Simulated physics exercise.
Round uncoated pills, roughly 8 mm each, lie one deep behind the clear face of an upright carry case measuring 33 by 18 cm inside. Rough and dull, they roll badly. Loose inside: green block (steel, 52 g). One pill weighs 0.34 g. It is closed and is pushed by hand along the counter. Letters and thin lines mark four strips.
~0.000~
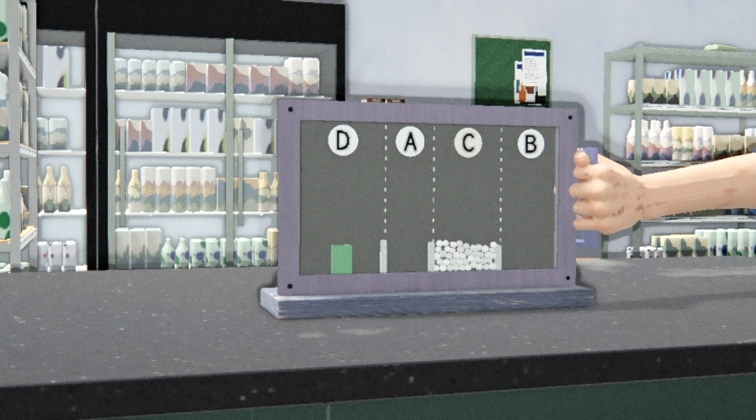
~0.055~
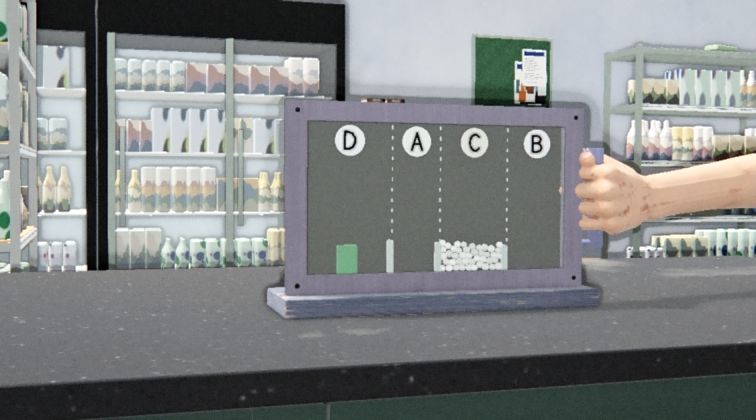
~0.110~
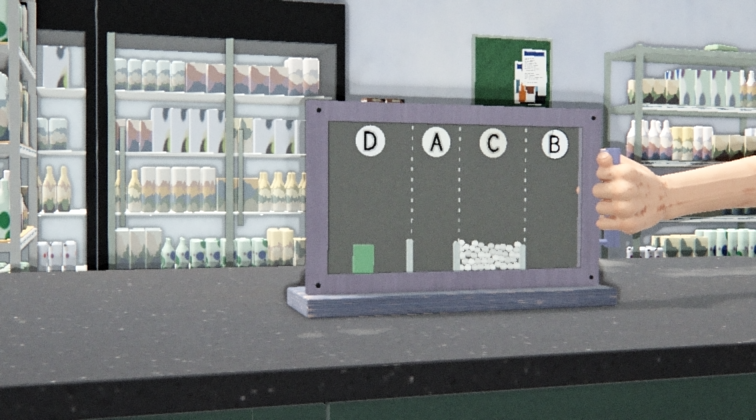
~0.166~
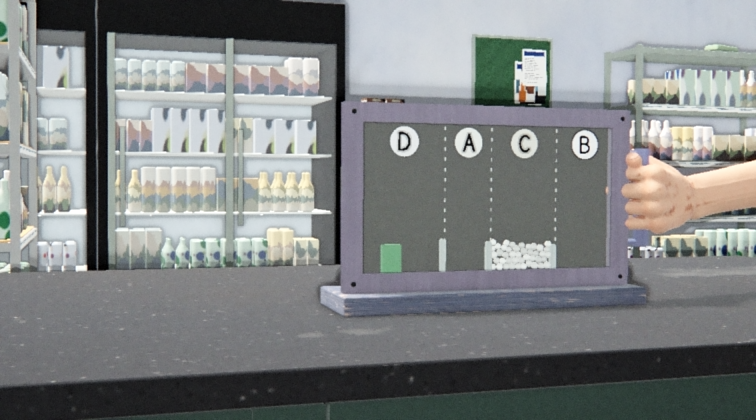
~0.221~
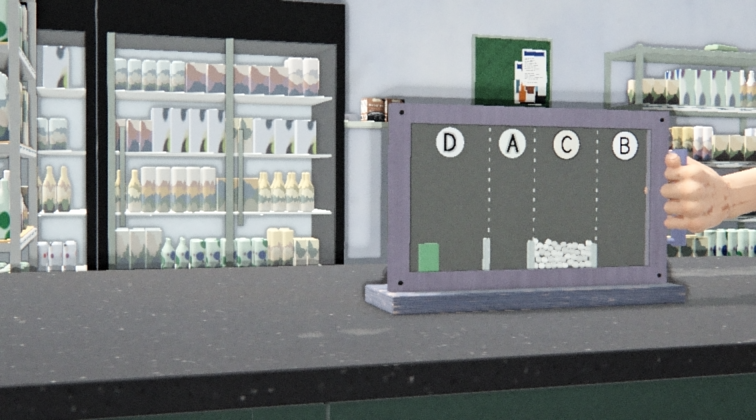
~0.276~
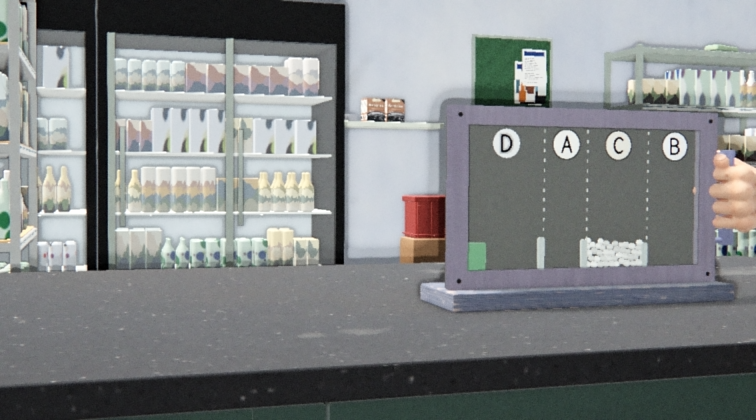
A hand pushing an upright clear-faced case of white pills and a green block rightward along a dark shop counter.
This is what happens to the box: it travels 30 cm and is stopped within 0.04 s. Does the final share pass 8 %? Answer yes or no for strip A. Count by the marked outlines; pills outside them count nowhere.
A: No.
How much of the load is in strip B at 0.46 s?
Roughly 10 per cent.
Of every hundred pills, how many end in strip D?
Some 0 per cent.
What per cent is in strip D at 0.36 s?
Some 0 per cent.
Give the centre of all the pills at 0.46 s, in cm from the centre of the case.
About 6 cm right and 7 cm below.
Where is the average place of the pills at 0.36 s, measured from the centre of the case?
About 5 cm right and 7 cm below.
After 0.36 s, it is 30 cm to the right; the pills' middle is 5 cm right of and 7 cm below the centre; C 100 %.
After 0.46 s, it is 30 cm to the right; the pills' middle is 6 cm right of and 7 cm below the centre; B 10 %, C 90 %.
After 0.61 s, it is 30 cm to the right; the pills' middle is 6 cm right of and 7 cm below the centre; B 15 %, C 85 %.
Settled by 1.0 s, it is 30 cm to the right; A 0 %, B 15 %, C 85 %, D 0 %.
